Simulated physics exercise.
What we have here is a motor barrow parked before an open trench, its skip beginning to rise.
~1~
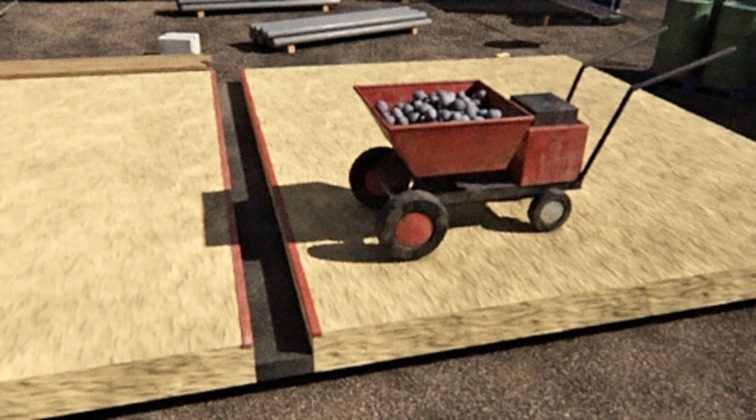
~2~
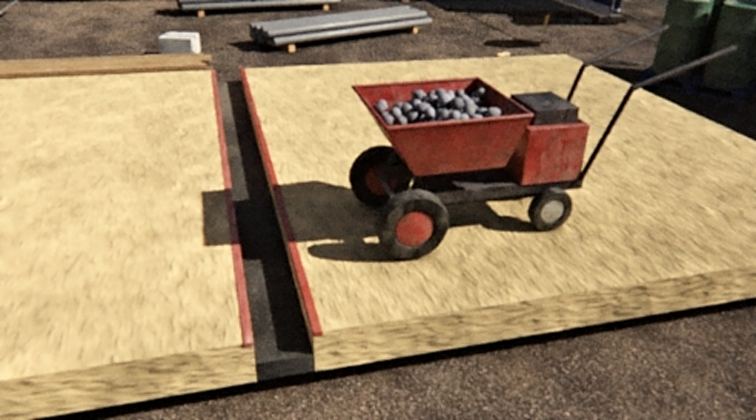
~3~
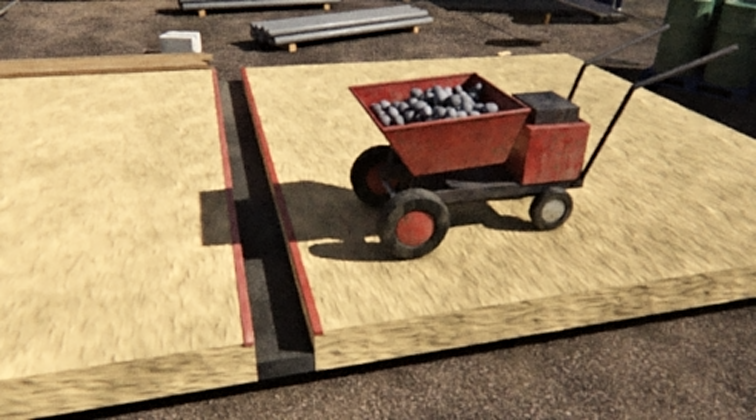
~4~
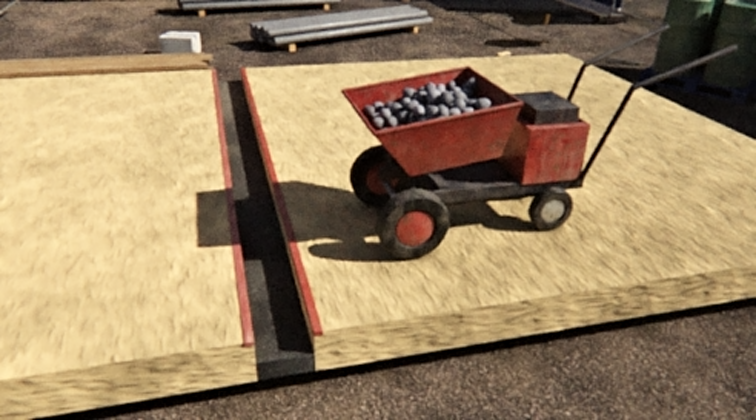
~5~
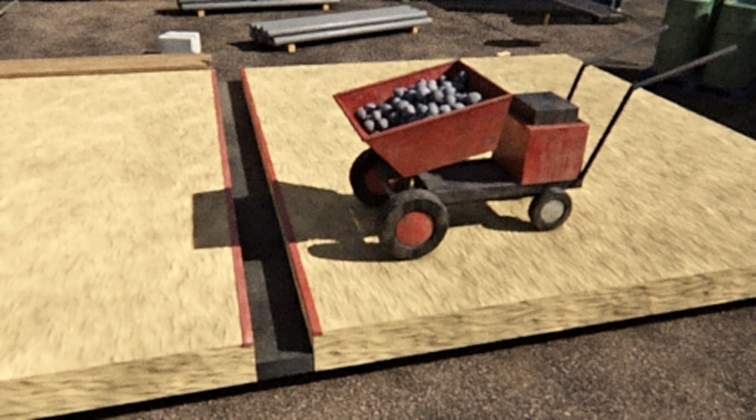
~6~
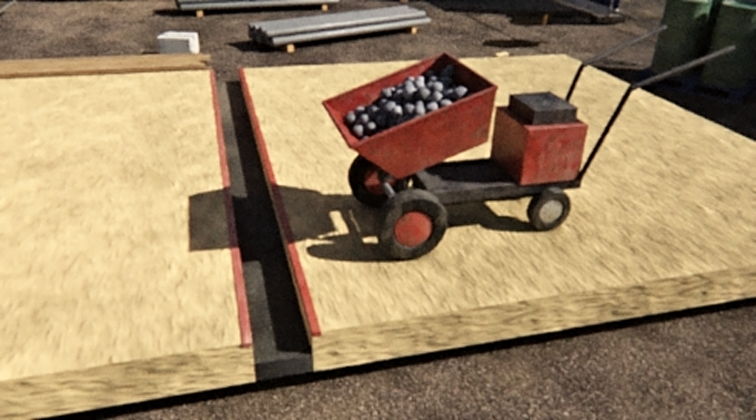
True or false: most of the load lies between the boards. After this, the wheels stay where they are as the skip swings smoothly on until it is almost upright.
True.
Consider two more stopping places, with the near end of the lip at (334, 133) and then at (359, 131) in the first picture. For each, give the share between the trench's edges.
First try: Some 10 %; second try: 50 %.
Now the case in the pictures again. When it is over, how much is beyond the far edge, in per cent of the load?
My estimate is close to 15 in a hundred.
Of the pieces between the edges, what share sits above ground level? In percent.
About 30 per cent.
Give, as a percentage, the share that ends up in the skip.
I'd say around 20 per cent.
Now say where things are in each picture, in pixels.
Lip of the skip near (388, 129), level; top of the load near (441, 115), round cobbles; first edge of the trench near (307, 297); far edge near (243, 306), the trench under half as wide as the skip, and about half as deep as wide, in the first picture.
Lip of the skip near (387, 129), level; top of the load near (440, 114), in the second picture.
Lip of the skip near (382, 130), tipped barely; top of the load near (449, 105), in the third picture.
Lip of the skip near (374, 134), tipped a little; top of the load near (442, 102), in the fourth picture.
Lip of the skip near (363, 139), tipped a little; top of the load near (433, 100), in the fifth picture.
Lip of the skip near (351, 147), tipped clearly; top of the load near (436, 90); first edge of the trench near (306, 296); far edge near (242, 305), in the sixth picture.
Shortly afterwards, skip tipped steeply; the whole lot in the skip.
Next, skip tipped right over; near half in the skip; only a few short of the trench; near a third in or heaped over the trench; only a few beyond it; only a few falling.
Some moments later, skip tipped right over; near a quarter in the skip; only a few short of the trench; near two thirds in or heaped over the trench; a little beyond it.
In the end, skip tipped right over; near a quarter in the skip; only a few short of the trench; near two thirds in or heaped over the trench; a little beyond it.
